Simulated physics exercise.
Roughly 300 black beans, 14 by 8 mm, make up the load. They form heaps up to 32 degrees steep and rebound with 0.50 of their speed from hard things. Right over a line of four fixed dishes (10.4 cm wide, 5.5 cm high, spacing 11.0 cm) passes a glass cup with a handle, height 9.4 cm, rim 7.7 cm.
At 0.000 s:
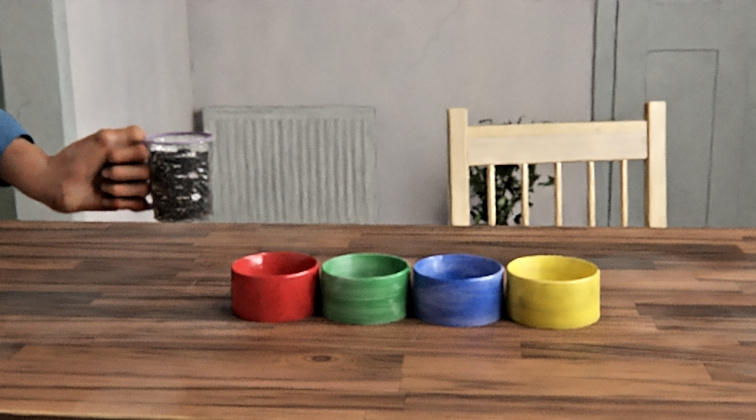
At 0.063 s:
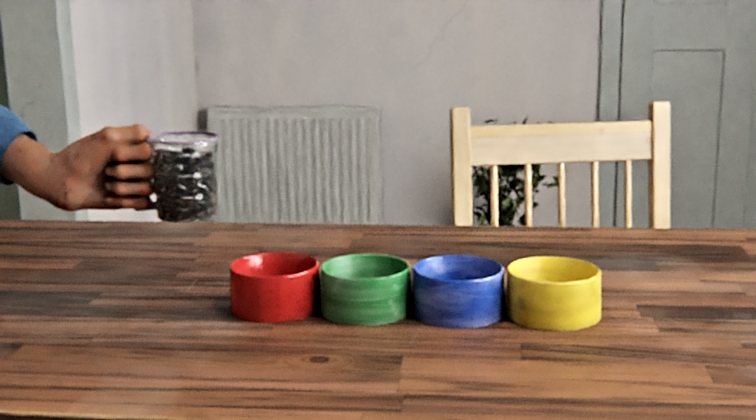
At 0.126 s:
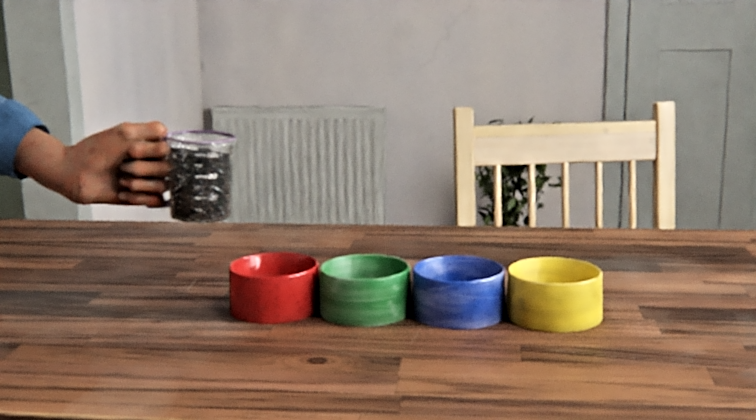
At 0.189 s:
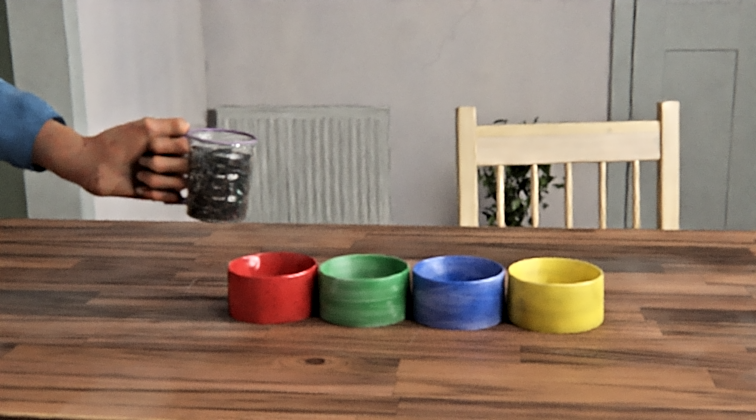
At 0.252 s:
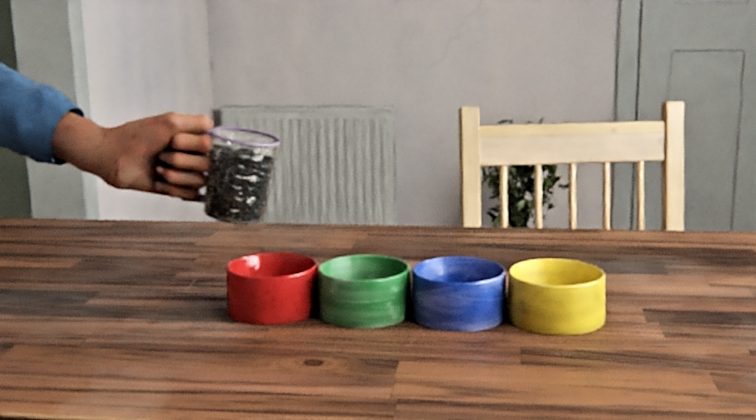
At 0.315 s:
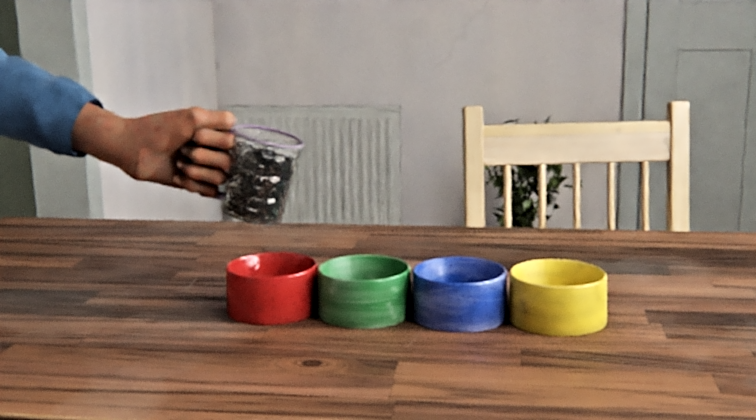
A hand in a blue sleeve reaches in from the left, holding a clear glass cup of black beans by its handle above a wooden table, seen from the front and slightly above. Red, green, blue and yellow dishes sit in a row from left to right, with a pale wooden chair, a plant and a radiator behind. The hand moves the cup a short way right, gradually tilting it rightward, while the view drifts very slightly.
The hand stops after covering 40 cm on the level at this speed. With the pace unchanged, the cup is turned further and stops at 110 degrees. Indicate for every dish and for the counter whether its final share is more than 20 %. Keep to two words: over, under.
Red: Under, blue: Under, green: Under, yellow: Over, counter: Under.
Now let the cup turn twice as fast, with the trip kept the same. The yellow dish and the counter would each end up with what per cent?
Result: Yellow dish 60, counter 40.
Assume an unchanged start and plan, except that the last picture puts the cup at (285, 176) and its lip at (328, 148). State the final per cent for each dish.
You'd end up with red at 0, blue at 0, green at 0 and yellow at 90.
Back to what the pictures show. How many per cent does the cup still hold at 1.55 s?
Around 95 in a hundred.
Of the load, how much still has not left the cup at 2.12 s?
About 40 percent.
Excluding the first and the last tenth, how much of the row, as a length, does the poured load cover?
6 cm.
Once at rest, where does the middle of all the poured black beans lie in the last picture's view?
Look around (569, 300) in the last picture.
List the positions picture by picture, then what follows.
The first picture shows cup at (181, 177), tilt 0 degrees, lip at (211, 138), moved 0.0 cm; middle of the pieces at (180, 184); red dish at (275, 265); green dish at (366, 266); blue dish at (458, 268); yellow dish at (553, 269).
The second picture shows cup at (186, 177), tilt 1 degrees, lip at (216, 138), moved 0.7 cm; middle of the pieces at (184, 184).
The third picture shows cup at (201, 176), tilt 4 degrees, lip at (233, 139), moved 2.6 cm; middle of the pieces at (198, 184).
The fourth picture shows cup at (220, 176), tilt 8 degrees, lip at (255, 141), moved 5.1 cm; middle of the pieces at (217, 183).
The fifth picture shows cup at (240, 176), tilt 11 degrees, lip at (278, 143), moved 7.6 cm; middle of the pieces at (237, 183).
The sixth picture shows cup at (260, 175), tilt 15 degrees, lip at (301, 145), moved 10.1 cm; middle of the pieces at (257, 182); red dish at (272, 265); green dish at (364, 268); blue dish at (460, 270); yellow dish at (558, 273). Its pace works out near 60 degrees a second; the hand travels 40 cm a second.
After 1.06 s, tilt 60 degrees; cup holds 100 %.
Then, at 1.55 s, tilt 89 degrees; cup holds 95 %, yellow 5 %.
After 2.12 s, tilt 110 degrees; cup holds 40 %, yellow 50 %.
In the end, at 3.6 s, red 0 %, blue 0 %, green 0 %, yellow 90 %, counter 10 %.
